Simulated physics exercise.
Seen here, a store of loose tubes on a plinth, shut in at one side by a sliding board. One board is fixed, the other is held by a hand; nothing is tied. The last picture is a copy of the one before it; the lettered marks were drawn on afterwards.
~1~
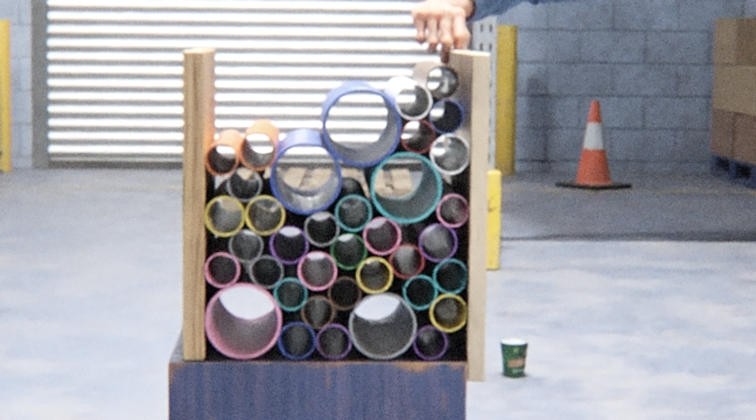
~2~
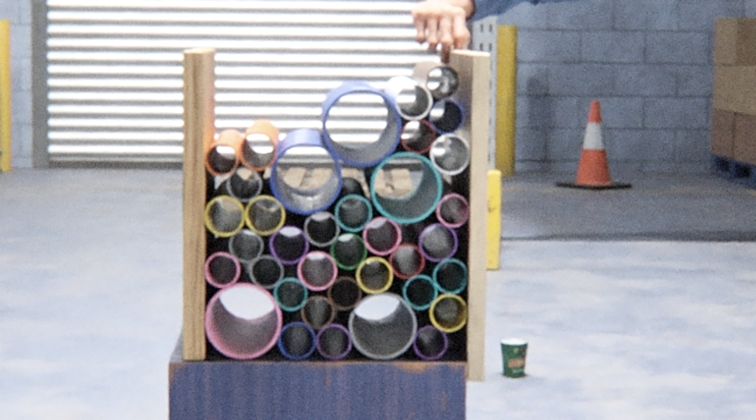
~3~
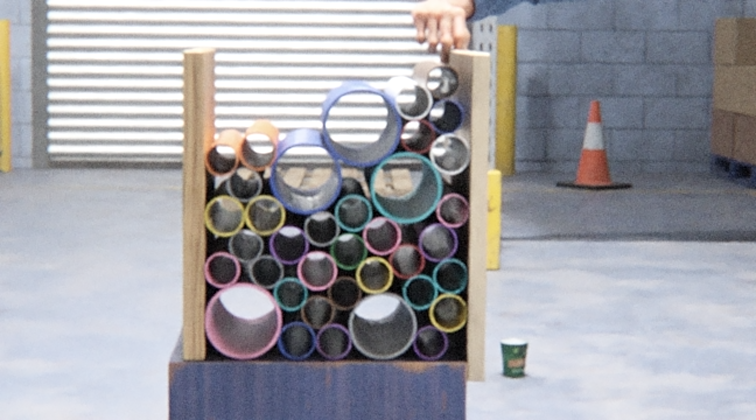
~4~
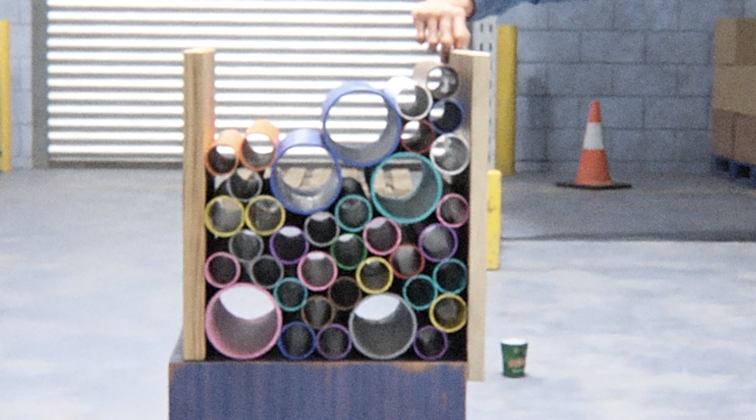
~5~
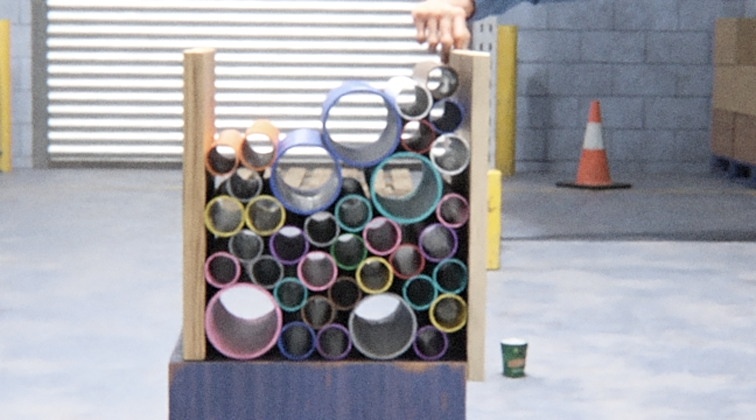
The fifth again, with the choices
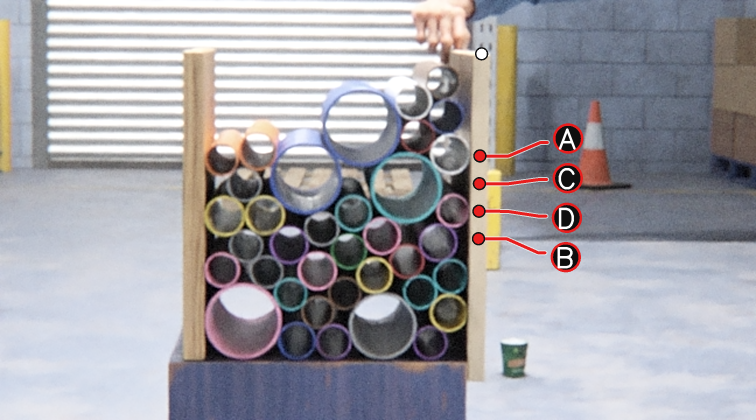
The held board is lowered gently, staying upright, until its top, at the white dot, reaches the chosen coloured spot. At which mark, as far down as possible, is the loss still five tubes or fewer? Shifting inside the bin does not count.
D is the limit.
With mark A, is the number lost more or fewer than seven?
Fewer than seven.
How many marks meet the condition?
Three of them.
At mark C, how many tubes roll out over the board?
At C the number is two.
On the copy, A at (480, 156); B at (478, 239); C at (479, 184); D at (479, 211); the white dot at (482, 54).
On D. First, top of the board (470, 124).
Then, top of the board (469, 203).
Finally, top of the board (469, 210), five out over the board.
By contrast, A none out over the board; B six out over the board; C two out over the board.
